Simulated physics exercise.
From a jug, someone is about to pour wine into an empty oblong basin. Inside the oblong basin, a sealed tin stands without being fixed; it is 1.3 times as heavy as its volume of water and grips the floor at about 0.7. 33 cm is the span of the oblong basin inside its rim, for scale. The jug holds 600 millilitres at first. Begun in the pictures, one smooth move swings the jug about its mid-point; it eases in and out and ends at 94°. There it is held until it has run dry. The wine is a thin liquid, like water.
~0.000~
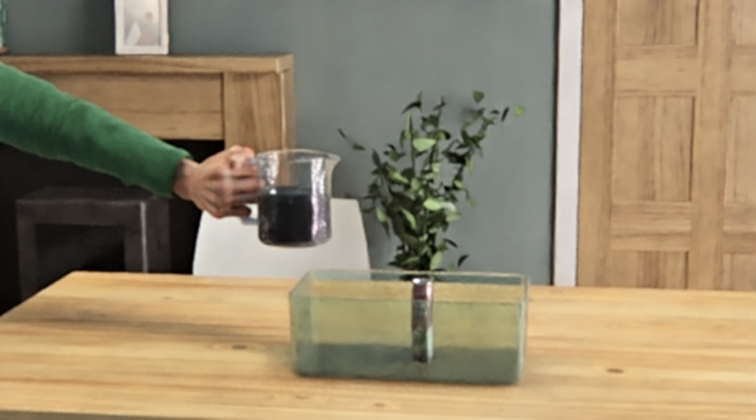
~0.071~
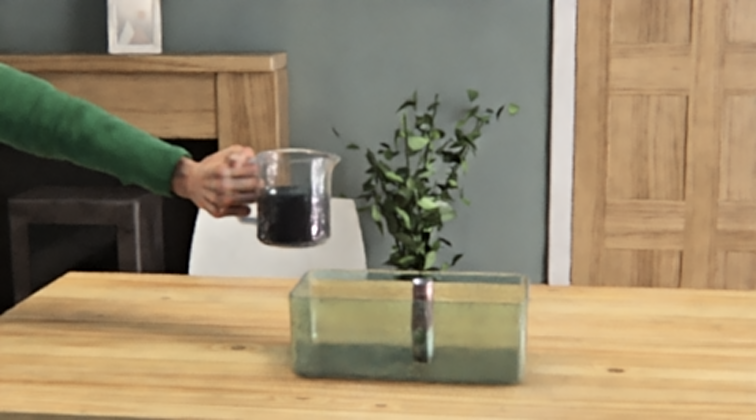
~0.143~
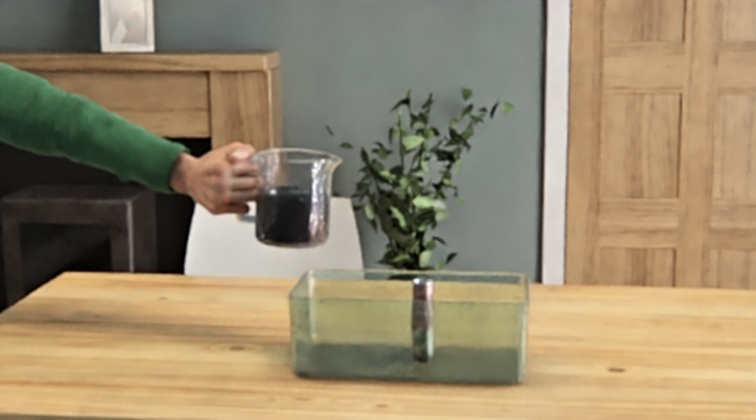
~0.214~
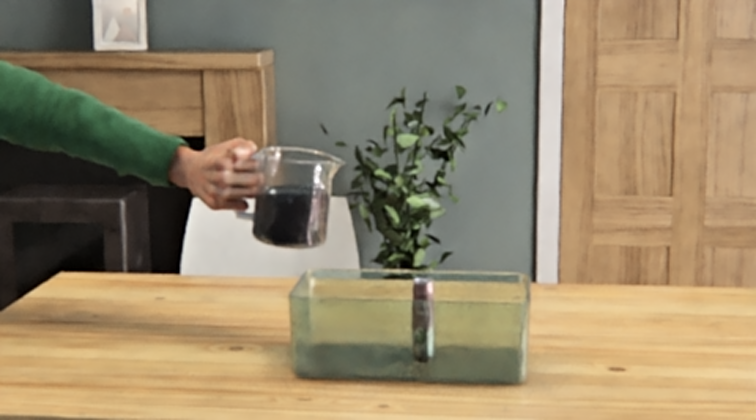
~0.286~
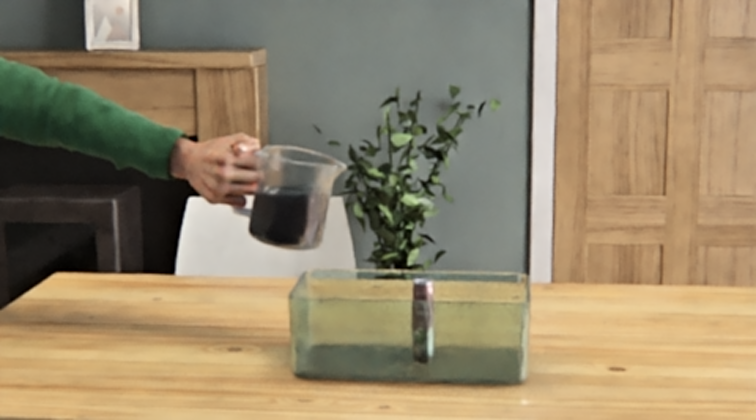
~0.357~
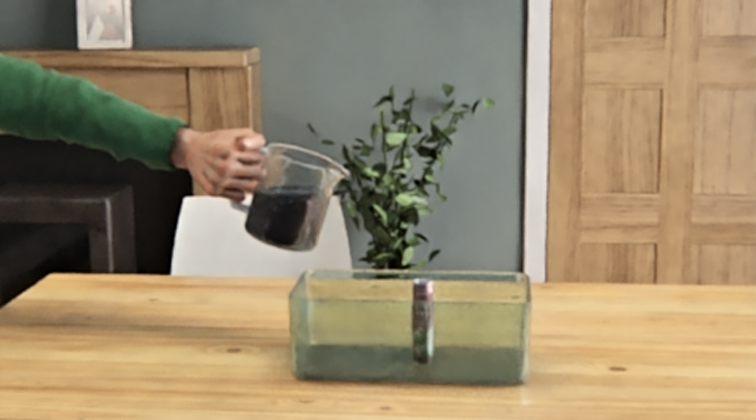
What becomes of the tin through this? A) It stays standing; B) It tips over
A.
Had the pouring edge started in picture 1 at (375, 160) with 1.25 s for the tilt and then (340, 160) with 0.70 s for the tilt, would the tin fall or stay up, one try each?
The tin overturns the first time and stays vertical the second time.
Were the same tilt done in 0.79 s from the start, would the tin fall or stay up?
The tin stays balanced.
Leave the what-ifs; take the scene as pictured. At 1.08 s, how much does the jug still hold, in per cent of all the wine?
Remaining share: Approx. 50 %.
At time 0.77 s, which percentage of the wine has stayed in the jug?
I'd put it near 96 percent.
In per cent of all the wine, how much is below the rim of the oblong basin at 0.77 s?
About 0%.
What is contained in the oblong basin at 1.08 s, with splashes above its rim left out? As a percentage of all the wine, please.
Roughly 32 per cent.
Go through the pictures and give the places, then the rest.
Tilt 0°; pouring edge (340, 158); surface from (261, 191) to (329, 192); the oblong basin's rim runs from (299, 284) to (527, 291); the tin's top is at (422, 285), in the first frame.
Tilt 1°; pouring edge (341, 158); surface from (261, 190) to (329, 191), in the second frame.
Tilt 3°; pouring edge (342, 160); surface from (260, 190) to (329, 191), in the third frame.
Tilt 7°; pouring edge (344, 162); surface from (260, 190) to (329, 191), in the fourth frame.
Tilt 12°; pouring edge (347, 167); surface from (258, 190) to (329, 191), in the fifth frame.
Tilt 18°; pouring edge (350, 173); surface from (257, 191) to (330, 192), in the sixth frame.
After 0.77 s the tilt is 64° and 95 per cent is still to pour; the tin stands where it began.
After 1.08 s the tilt is 90° and 50 per cent is still to pour; the tin stands where it began.
After 1.40 s the tilt is 94° and 16 per cent is still to pour; the tin stands where it began.
After 1.75 s the tilt is 94° and 5 per cent is still to pour; the tin stands where it began.
In the end the tin stands where it began.
